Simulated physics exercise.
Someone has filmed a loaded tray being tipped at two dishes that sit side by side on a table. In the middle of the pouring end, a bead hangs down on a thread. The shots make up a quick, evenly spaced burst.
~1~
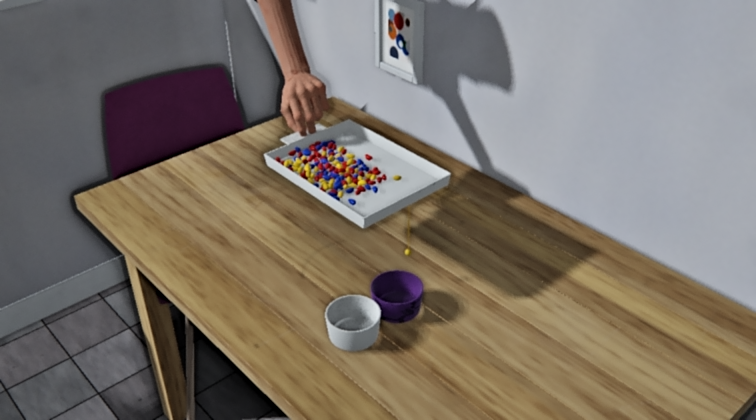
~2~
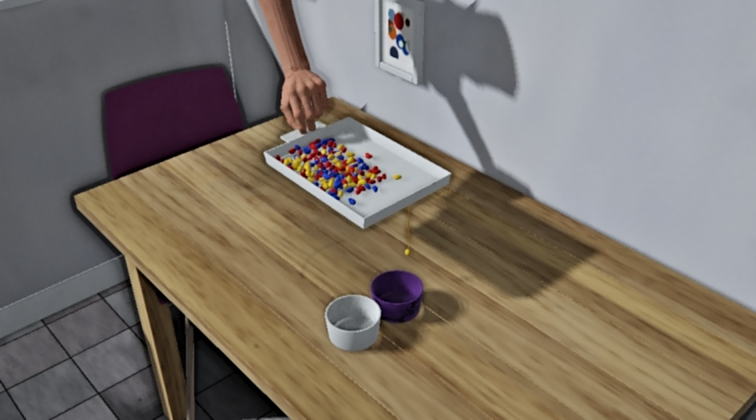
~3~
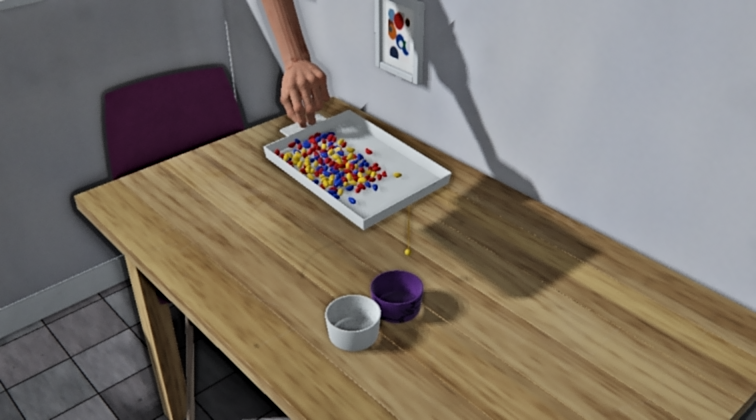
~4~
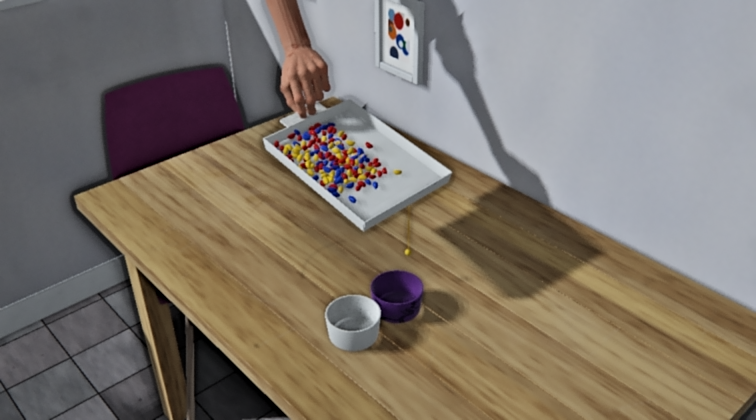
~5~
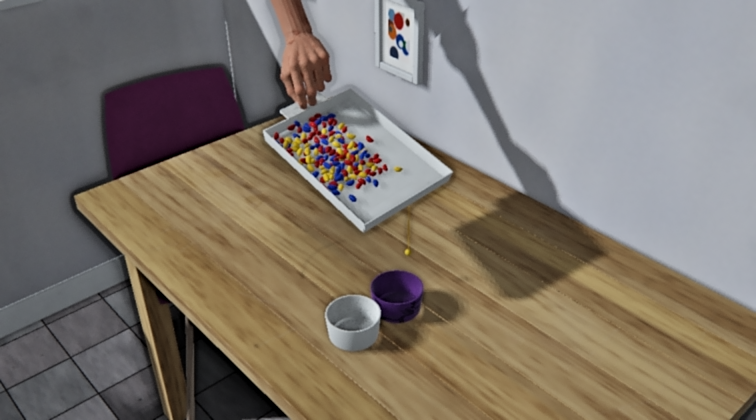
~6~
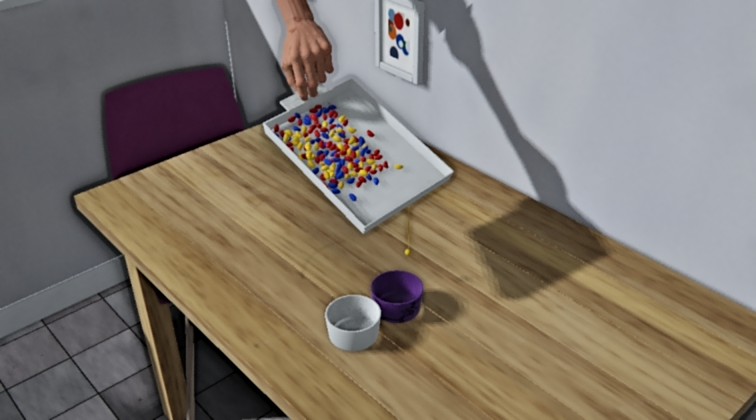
At a wooden table against a pale wall, a hand grips a white tray of colourful jelly beans near a white dish and a purple dish, gradually raising its handle end while the pouring end dips slightly toward its left corner.
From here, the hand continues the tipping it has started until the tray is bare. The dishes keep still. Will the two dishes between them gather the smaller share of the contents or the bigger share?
The greater share ends up in the dishes.
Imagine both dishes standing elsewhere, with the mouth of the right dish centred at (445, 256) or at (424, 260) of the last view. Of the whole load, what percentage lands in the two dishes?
The first try yields 40% and the second yields 70%.
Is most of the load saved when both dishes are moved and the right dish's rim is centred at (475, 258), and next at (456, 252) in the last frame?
First place: Short of half; second place: Short of half.
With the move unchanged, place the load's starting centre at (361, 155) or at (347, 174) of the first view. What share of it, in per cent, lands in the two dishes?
Shares: 60 % for the first, 70 % for the second.
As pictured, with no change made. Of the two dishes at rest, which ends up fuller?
Simple - it is the one placed right.
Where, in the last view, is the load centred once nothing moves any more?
At about (391, 305).
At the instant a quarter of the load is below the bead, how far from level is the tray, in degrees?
It's turned some 110 degrees by then.
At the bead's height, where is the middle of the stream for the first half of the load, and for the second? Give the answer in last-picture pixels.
Early-half point (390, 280); late-half point (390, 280).
Just after the last frame, tray tipped steeply; almost all on the tray; about a tenth in the air.
A moment on, tray tipped past a quarter turn; the larger part on the tray; just a few in the left dish; about a tenth in the right dish; about a tenth outside both; about a tenth in the air.
Further on, tray tipped past a quarter turn; about a tenth in the left dish; roughly half in the right dish; roughly a third outside both.
When it is over, tray tipped past a quarter turn; about a tenth in the left dish; roughly half in the right dish; roughly a third outside both.
